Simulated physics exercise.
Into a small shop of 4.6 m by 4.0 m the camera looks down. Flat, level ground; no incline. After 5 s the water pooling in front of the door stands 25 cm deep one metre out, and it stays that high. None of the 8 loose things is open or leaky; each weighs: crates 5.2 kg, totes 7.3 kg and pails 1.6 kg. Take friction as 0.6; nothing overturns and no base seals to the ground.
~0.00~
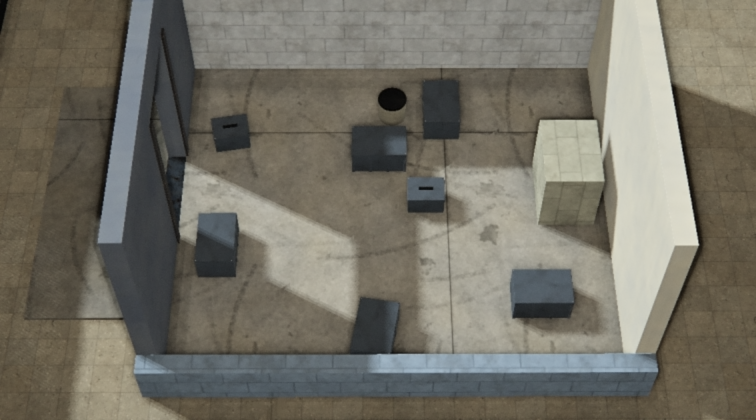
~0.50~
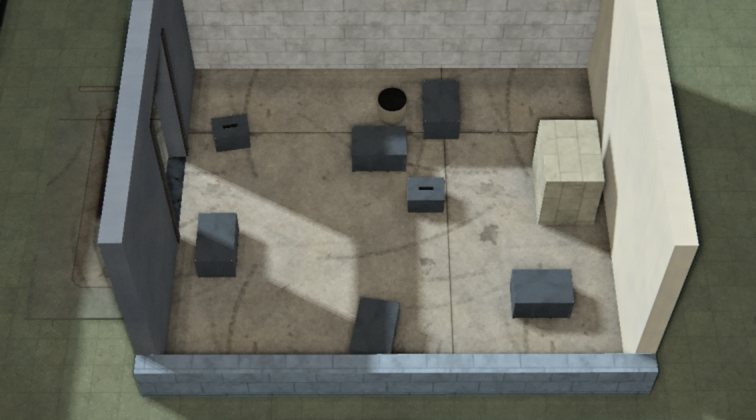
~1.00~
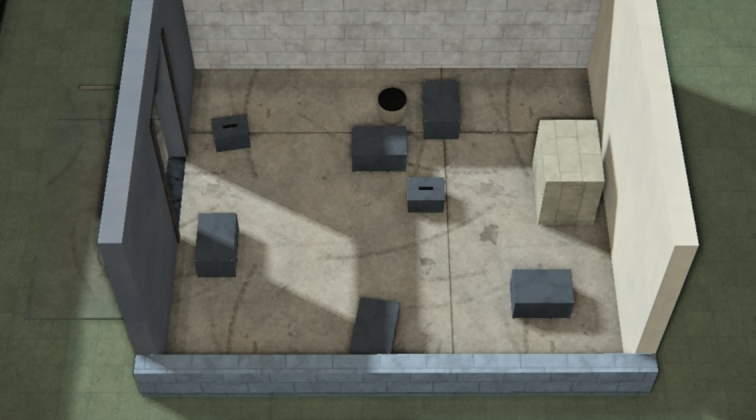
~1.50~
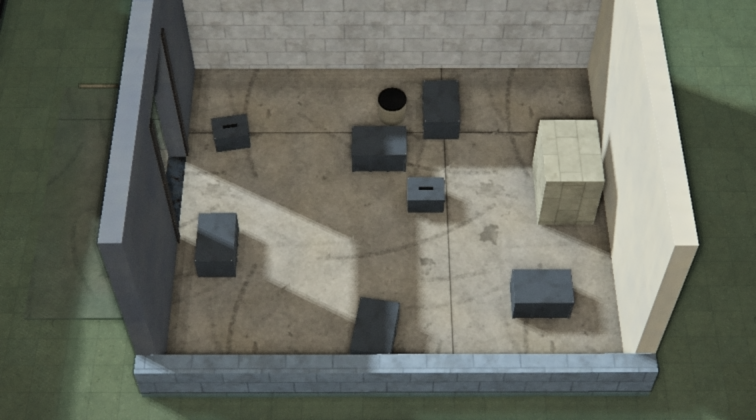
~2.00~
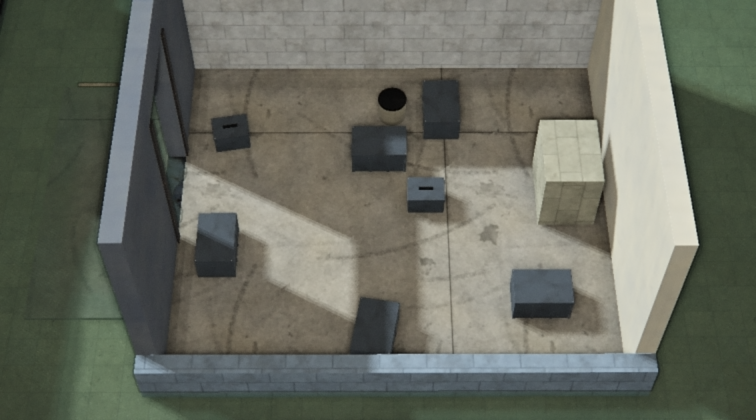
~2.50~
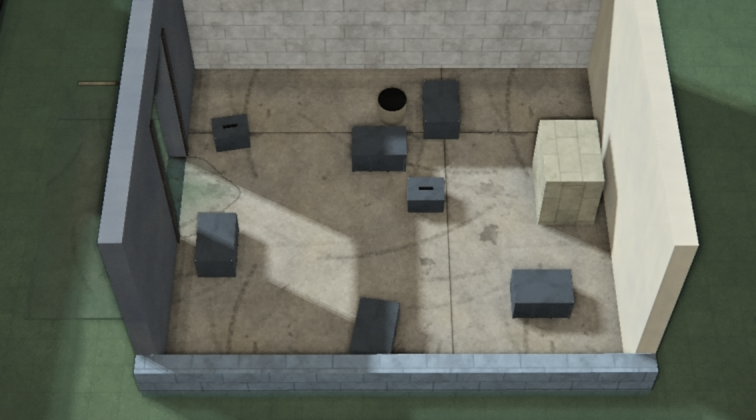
Greenish water spreading over the ground outside a small walled shop, then seeping through the left doorway as dark boxes stay still.
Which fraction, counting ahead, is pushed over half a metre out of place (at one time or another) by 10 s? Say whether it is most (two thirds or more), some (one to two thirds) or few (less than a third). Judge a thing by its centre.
Most.
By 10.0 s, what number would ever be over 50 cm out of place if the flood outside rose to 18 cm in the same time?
Then 3.
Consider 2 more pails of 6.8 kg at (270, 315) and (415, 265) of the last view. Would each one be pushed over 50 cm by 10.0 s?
First one stays within it, second one stays within it.
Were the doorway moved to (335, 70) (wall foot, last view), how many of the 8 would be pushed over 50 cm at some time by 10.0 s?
In that case the number is 5.
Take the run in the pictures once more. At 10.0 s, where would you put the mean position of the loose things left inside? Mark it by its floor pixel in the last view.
The centre sits near (452, 199).
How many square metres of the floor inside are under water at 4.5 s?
Flooded: Near 6.5 m2.
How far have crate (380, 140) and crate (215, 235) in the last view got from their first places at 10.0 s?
Shifts: 200 cm / 80 cm.
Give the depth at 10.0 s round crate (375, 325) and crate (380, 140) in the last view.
Close to 12 and 13 centimetres.
After 3.5 s 0 of 8 are over 50 cm from their spots; 0 afloat.
After 4.5 s 0 of 8 are over 50 cm from their spots; 0 afloat.
After 7.0 s 5 of 8 are over 50 cm from their spots; 4 afloat.
After 10.0 s 7 of 8 are over 50 cm from their spots, and 7 have been at some point; 7 afloat.
